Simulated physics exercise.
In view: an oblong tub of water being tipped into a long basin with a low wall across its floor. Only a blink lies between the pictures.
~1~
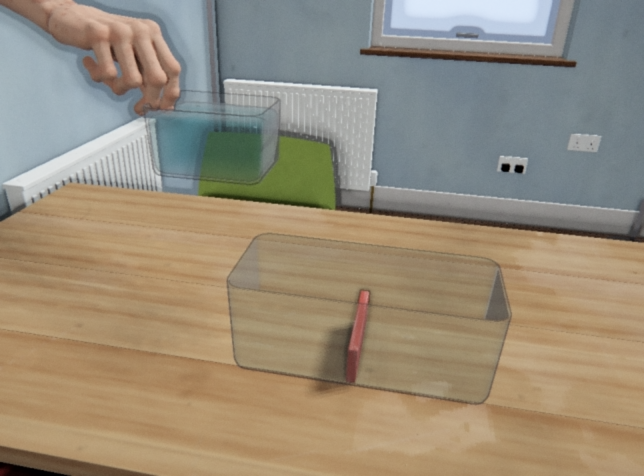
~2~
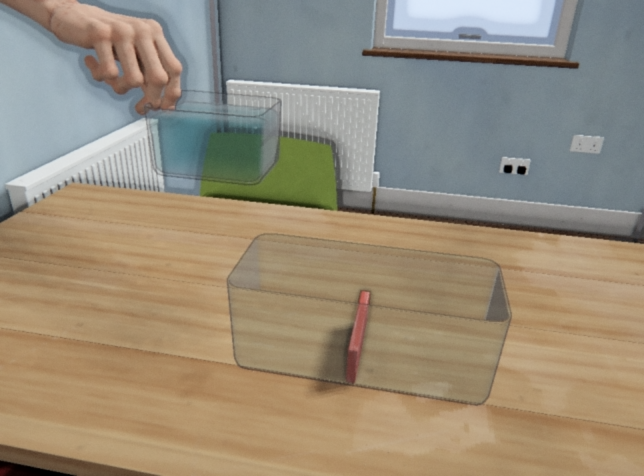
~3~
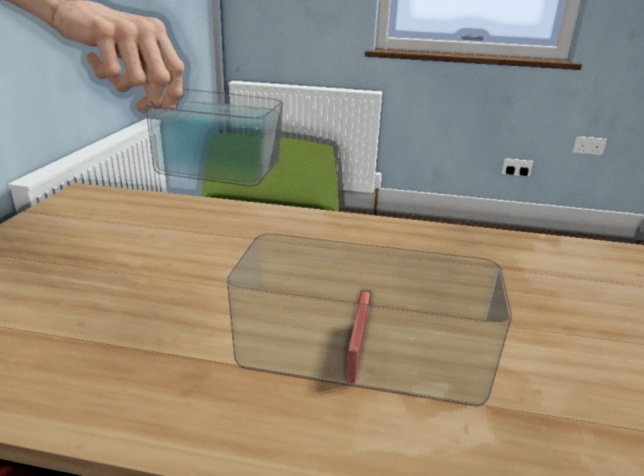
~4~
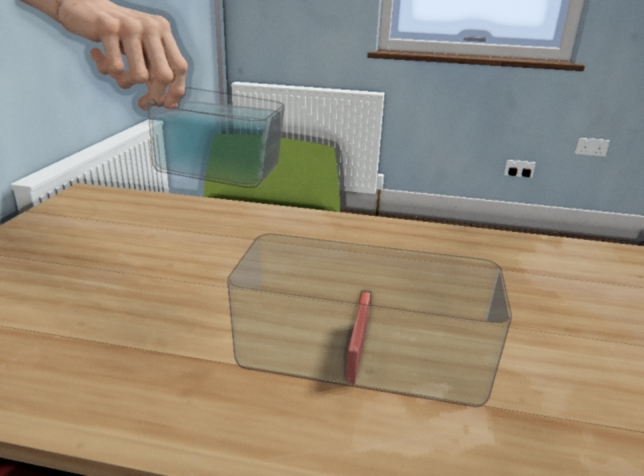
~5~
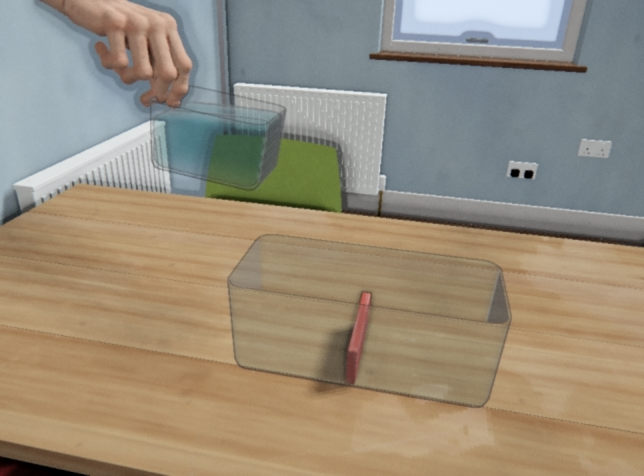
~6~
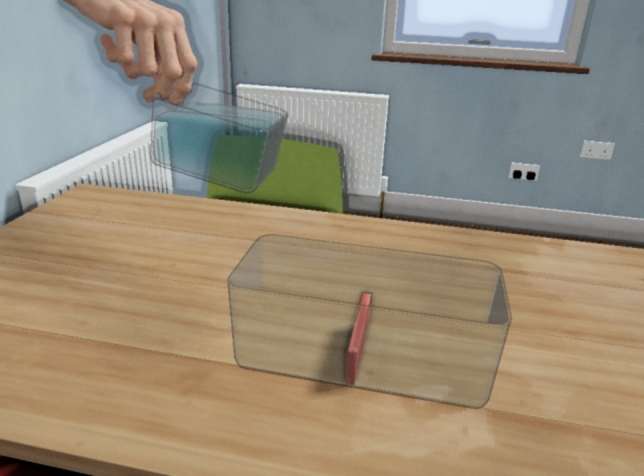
In the video, a hand holds a clear tub of bluish water above a wooden table, beyond a long transparent basin with a low red wall inside, then gradually tilts the tub downward to the right.
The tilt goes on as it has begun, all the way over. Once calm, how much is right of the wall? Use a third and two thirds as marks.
In the end not even a third is right of the wall.
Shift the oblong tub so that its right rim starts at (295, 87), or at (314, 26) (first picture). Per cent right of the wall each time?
About 55 and 70 per cent.
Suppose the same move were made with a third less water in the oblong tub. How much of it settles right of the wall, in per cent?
Roughly 5 in a hundred.
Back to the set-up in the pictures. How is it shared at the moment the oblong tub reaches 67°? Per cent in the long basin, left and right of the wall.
The left part 15 per cent, the right part 0.
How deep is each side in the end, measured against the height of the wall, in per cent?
Near 70 on the left, 0 on the right.
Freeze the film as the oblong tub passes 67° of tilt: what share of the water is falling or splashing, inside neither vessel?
It comes to 35 per cent or so.
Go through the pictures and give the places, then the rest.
The first frame shows tilt 0°; pouring edge (271, 109); surface from (165, 108) to (271, 116); the long basin's rim runs from (243, 258) to (504, 290); the wall's top is at (359, 319).
The second frame shows tilt 0°; pouring edge (272, 109); surface from (166, 108) to (272, 117).
The third frame shows tilt 2°; pouring edge (273, 111); surface from (168, 108) to (273, 118).
The fourth frame shows tilt 4°; pouring edge (275, 114); surface from (169, 108) to (274, 119).
The fifth frame shows tilt 8°; pouring edge (277, 118); surface from (171, 108) to (276, 120).
The sixth frame shows tilt 12°; pouring edge (278, 123); surface from (172, 109) to (278, 121).
A moment on, the oblong tub is tipped part way and 53 per cent is still to pour, 13 is left of the wall and 0 right of it.
Next, the oblong tub is tipped right over and 10 per cent is still to pour, 77 is left of the wall and 4 right of it.
Then the oblong tub is tipped right over and 0 per cent is still to pour, 92 is left of the wall and 5 right of it.
Later the oblong tub is tipped right over and 0 per cent is still to pour, 93 is left of the wall and 6 right of it.
In the end 93 per cent lies left of the wall, 6 right of it and 1 outside.
